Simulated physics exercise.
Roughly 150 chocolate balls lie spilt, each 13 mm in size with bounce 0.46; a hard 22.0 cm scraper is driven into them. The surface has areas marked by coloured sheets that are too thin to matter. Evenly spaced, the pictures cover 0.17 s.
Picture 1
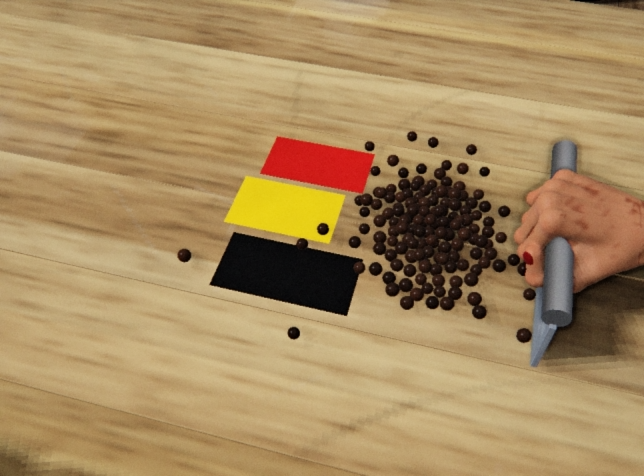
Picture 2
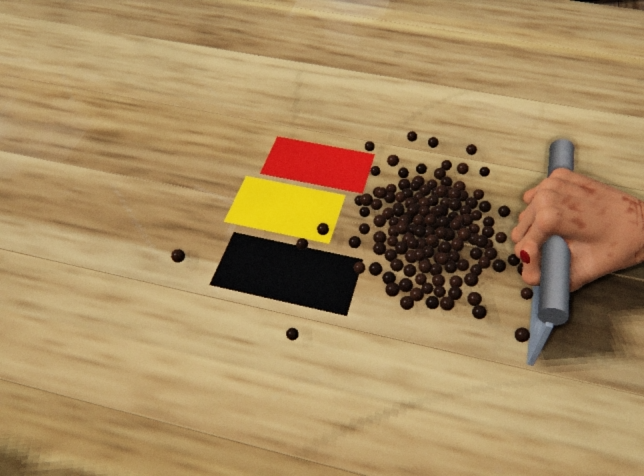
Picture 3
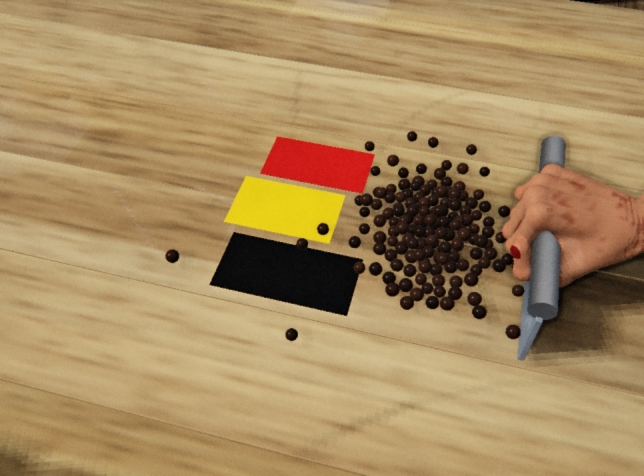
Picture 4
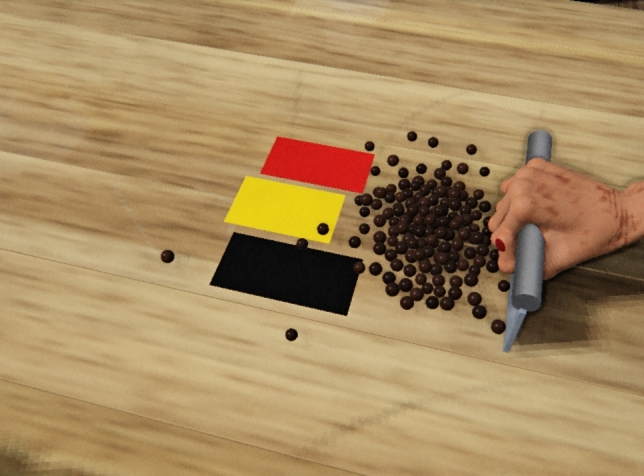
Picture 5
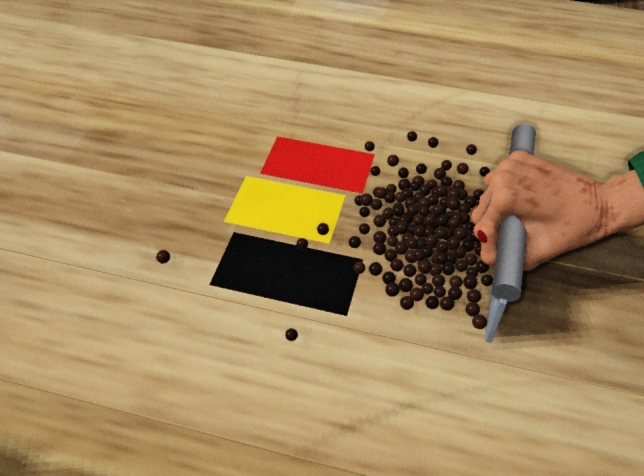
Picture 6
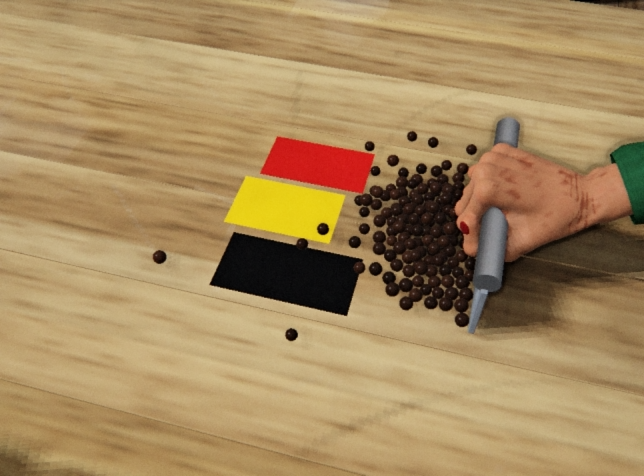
On a wooden surface, a hand holding a grey scraper slides it left into a heap of small dark brown balls, pushing those at its right edge closer together, beside red, yellow and black mats.
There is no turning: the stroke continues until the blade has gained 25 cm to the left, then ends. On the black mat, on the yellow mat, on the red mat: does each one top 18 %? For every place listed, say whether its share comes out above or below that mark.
Black mat - below, yellow mat - below, red mat - below.
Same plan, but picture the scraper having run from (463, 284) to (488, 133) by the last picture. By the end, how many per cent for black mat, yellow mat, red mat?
Black mat 5, yellow mat 5, red mat 5.
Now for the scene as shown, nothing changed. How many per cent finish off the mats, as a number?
Close to 70 in a hundred.
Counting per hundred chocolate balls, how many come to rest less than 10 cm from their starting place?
5 %.
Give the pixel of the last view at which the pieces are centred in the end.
(253, 170).
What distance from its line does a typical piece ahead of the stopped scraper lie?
8 cm.
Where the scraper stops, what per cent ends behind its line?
Share: Approx. 10 %.
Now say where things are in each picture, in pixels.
Scraper from (549, 332) to (559, 164); moved 0.0 cm; pieces shifted so far, 0; middle of the spill at (431, 220); black mat at (288, 272); yellow mat at (286, 209); red mat at (318, 164), in the first picture.
Scraper from (546, 330) to (556, 163); moved 0.3 cm; pieces shifted so far, 1; middle of the spill at (431, 220), in the second picture.
Scraper from (536, 325) to (548, 160); moved 1.2 cm; pieces shifted so far, 7; middle of the spill at (431, 220), in the third picture.
Scraper from (520, 317) to (535, 154); moved 2.7 cm; pieces shifted so far, 12; middle of the spill at (431, 220), in the fourth picture.
Scraper from (501, 307) to (519, 148); moved 4.4 cm; pieces shifted so far, 25; middle of the spill at (430, 220), in the fifth picture.
Scraper from (482, 298) to (504, 142); moved 6.2 cm; pieces shifted so far, 83; middle of the spill at (427, 219); black mat at (288, 272); yellow mat at (286, 209); red mat at (318, 164), in the sixth picture.
Then, 0.22 s after the last picture, scraper 18 cm from its start, spill 24 cm wide; black mat 15 %, yellow mat 15 %, red mat 20 %, off the mats 50 %.
Then, 0.44 s after the last picture, scraper 26 cm from its start, spill 30 cm wide; black mat 10 %, yellow mat 20 %, red mat 20 %, off the mats 45 %.
Then, 0.63 s after the last picture, scraper 26 cm from its start, spill 34 cm wide; black mat 10 %, yellow mat 15 %, red mat 10 %, off the mats 65 %.
In the end, black mat 5 %, yellow mat 10 %, red mat 10 %, off the mats 70 %.
